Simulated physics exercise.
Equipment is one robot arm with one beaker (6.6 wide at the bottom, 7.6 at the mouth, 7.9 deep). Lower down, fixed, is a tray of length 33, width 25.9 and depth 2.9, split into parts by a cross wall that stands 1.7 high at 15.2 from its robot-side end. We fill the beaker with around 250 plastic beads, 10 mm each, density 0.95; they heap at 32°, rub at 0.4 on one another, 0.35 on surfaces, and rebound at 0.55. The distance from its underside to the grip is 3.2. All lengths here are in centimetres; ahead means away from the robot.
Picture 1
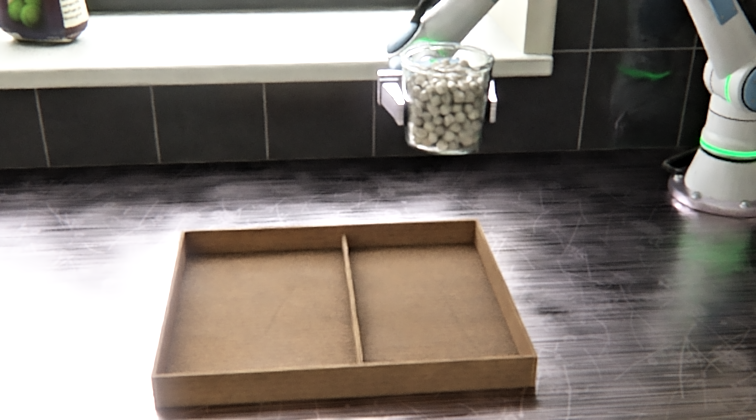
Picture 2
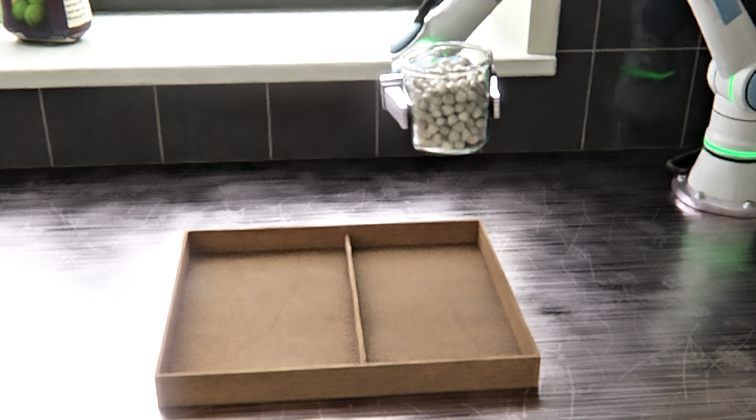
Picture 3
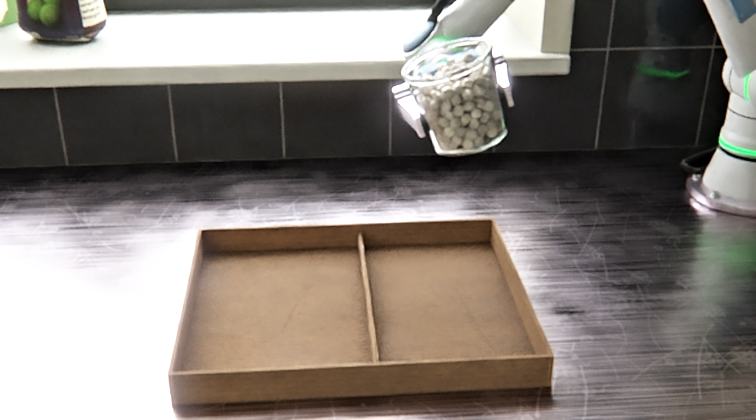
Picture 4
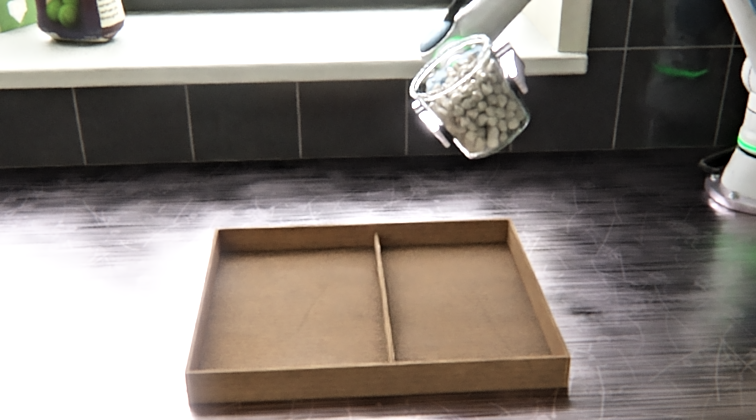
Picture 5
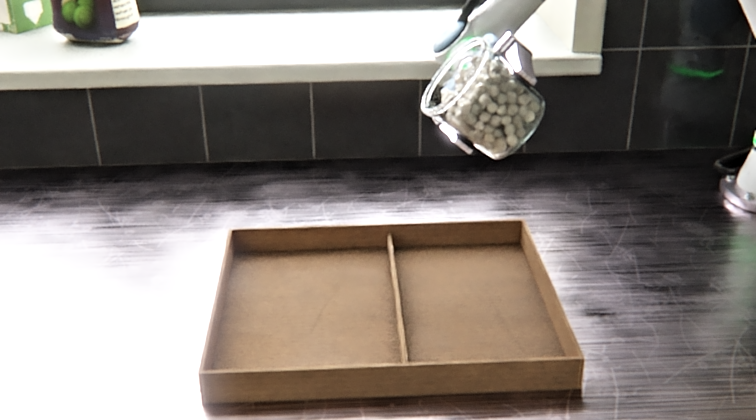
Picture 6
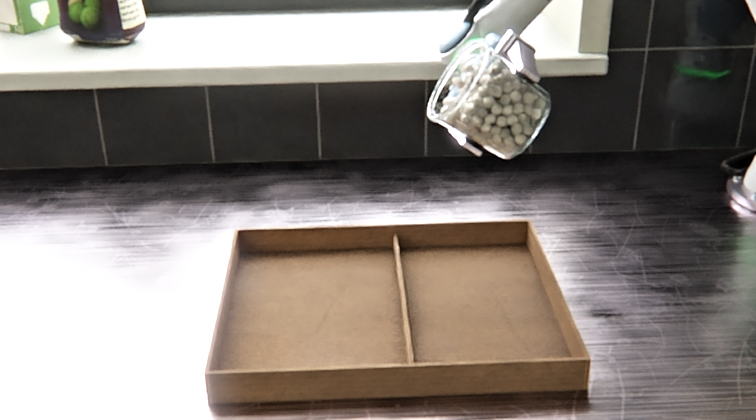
A pale robot arm with green light rings reaches in from the right, seen from slightly above a dark, streaked counter before a tiled wall and bright windowsill. It grips a clear beaker of whitish beads above an open brown tray with one divider, a dark jar at upper left. The beaker tilts progressively leftward, its beads shifting inside, while the view pans slightly left.
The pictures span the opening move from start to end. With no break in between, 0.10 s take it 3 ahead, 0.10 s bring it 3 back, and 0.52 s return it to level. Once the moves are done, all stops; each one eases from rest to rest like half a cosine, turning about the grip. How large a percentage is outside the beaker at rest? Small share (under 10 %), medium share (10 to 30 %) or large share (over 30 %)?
A medium share.
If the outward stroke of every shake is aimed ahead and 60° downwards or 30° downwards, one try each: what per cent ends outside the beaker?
I'd say close to 0 percent for the first and close to 5 percent for the second.
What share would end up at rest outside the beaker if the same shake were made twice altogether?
Probably about 25 in a hundred.
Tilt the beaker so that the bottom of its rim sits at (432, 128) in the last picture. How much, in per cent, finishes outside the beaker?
About 30 per cent.
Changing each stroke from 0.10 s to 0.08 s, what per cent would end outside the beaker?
20 %.
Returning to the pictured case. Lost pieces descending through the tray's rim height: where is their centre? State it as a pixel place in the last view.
They come down centred close to (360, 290).
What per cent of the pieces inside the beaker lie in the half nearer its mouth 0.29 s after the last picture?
My estimate is near 45 per cent.
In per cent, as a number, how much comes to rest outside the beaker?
Some 15 in a hundred.
Then, 0.29 s on, tilted 51° forward, highest piece 24 above the table; 212 in the beaker, 3 in the far-side part, 32 in flight or on a rim.
Then, 0.58 s on, tilted 10° forward, highest piece 26 above the table; 210 in the beaker, 32 in the far-side part, 4 in the robot-side part, 1 in flight or on a rim.
Then, 0.92 s on, level, highest piece 27 above the table; 210 in the beaker, 33 in the far-side part, 4 in the robot-side part.
Then, 1.97 s on, level, highest piece 27 above the table; 210 in the beaker, 33 in the far-side part, 4 in the robot-side part.
In the end, 210 in the beaker, 33 in the far-side part, 4 in the robot-side part. That is 15 % outside the beaker.
